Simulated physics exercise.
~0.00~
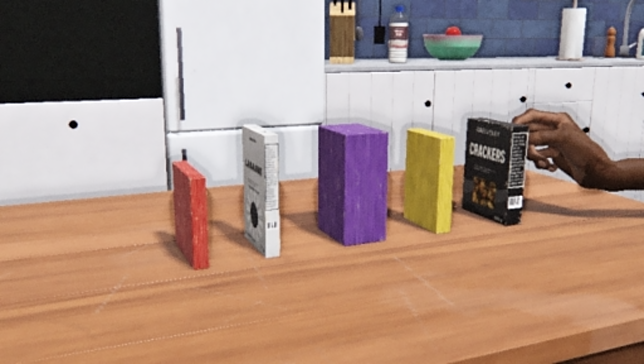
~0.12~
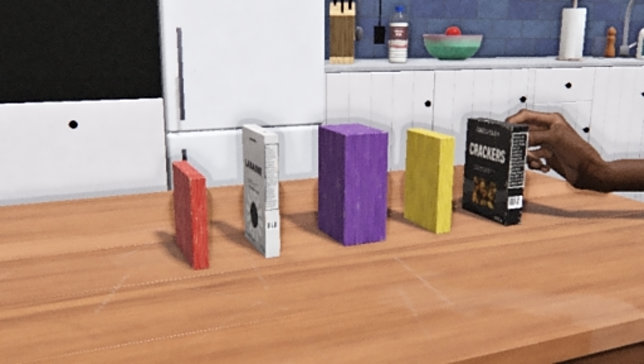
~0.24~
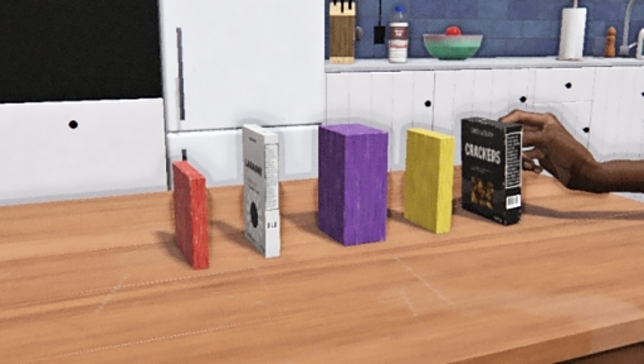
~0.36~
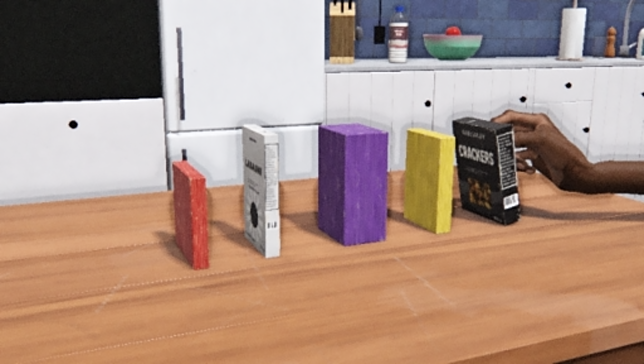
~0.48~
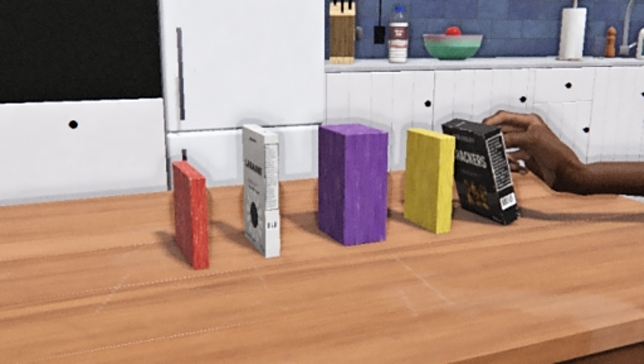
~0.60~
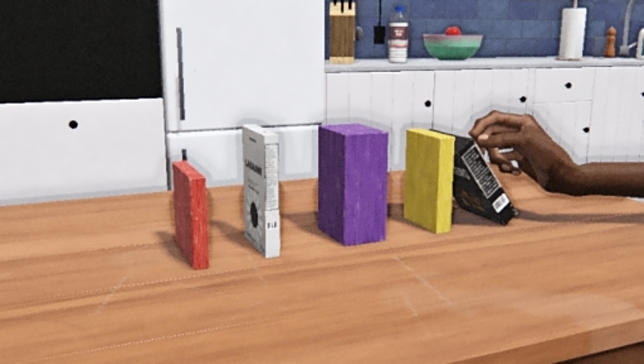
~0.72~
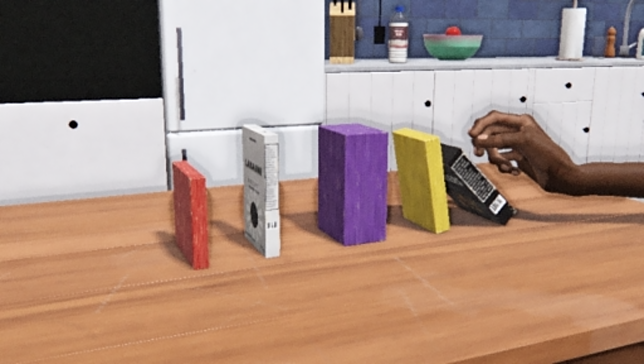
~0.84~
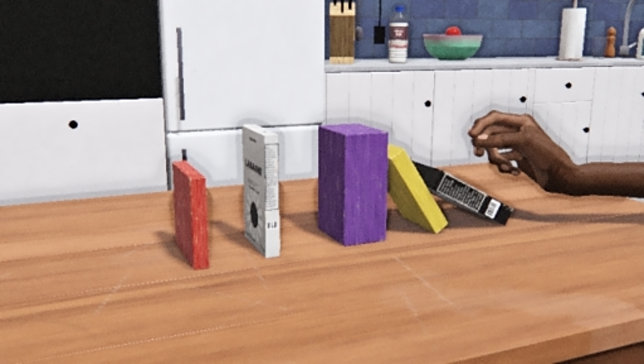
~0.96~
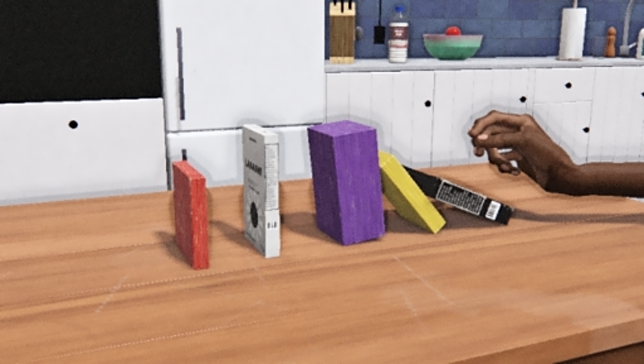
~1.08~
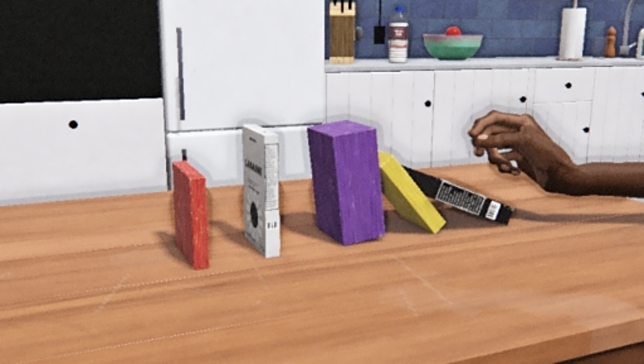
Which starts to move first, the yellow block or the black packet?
The black packet starts to move first, tipped by the hand, and the yellow block only begins to tilt later.
